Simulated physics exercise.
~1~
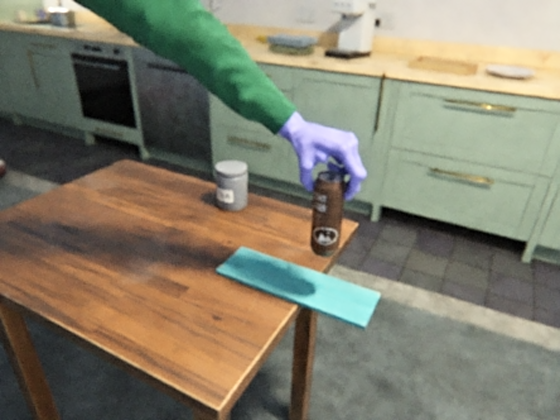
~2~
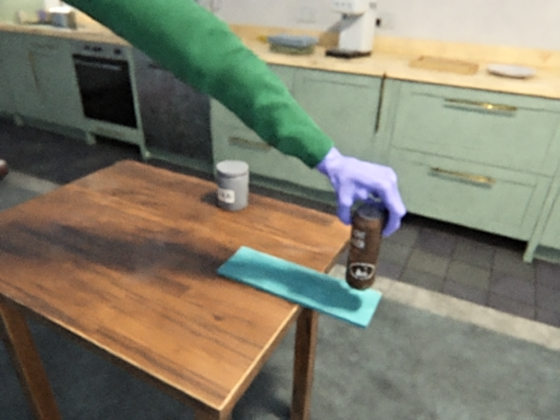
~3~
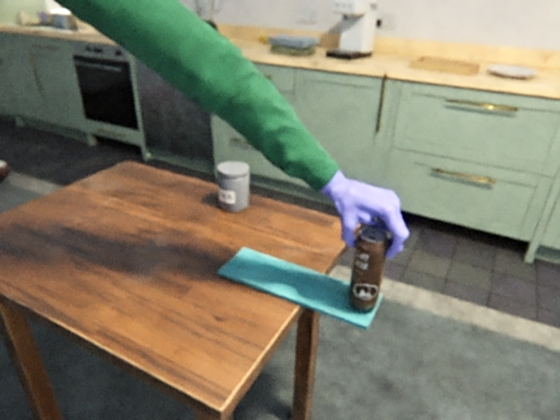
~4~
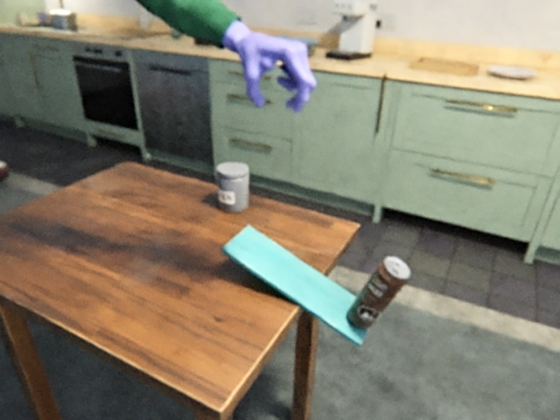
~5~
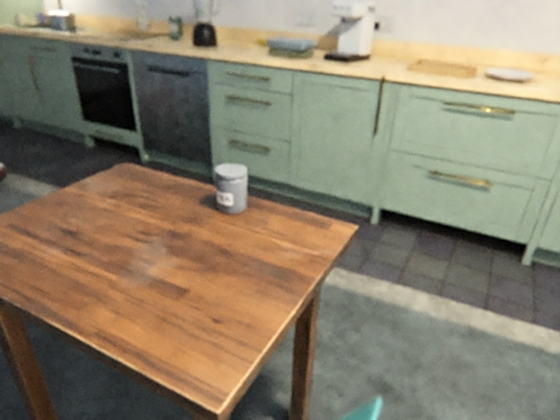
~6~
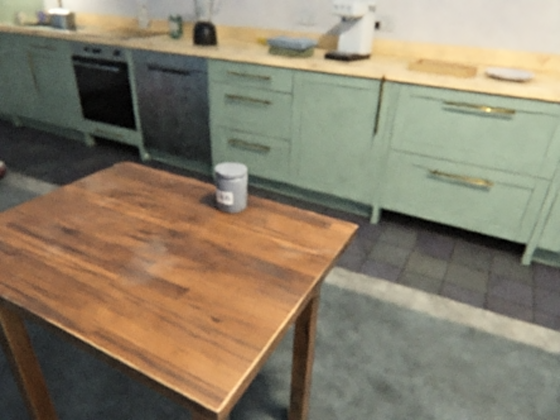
A gloved hand sets a brown can on the turquoise board's overhang, and both fall.
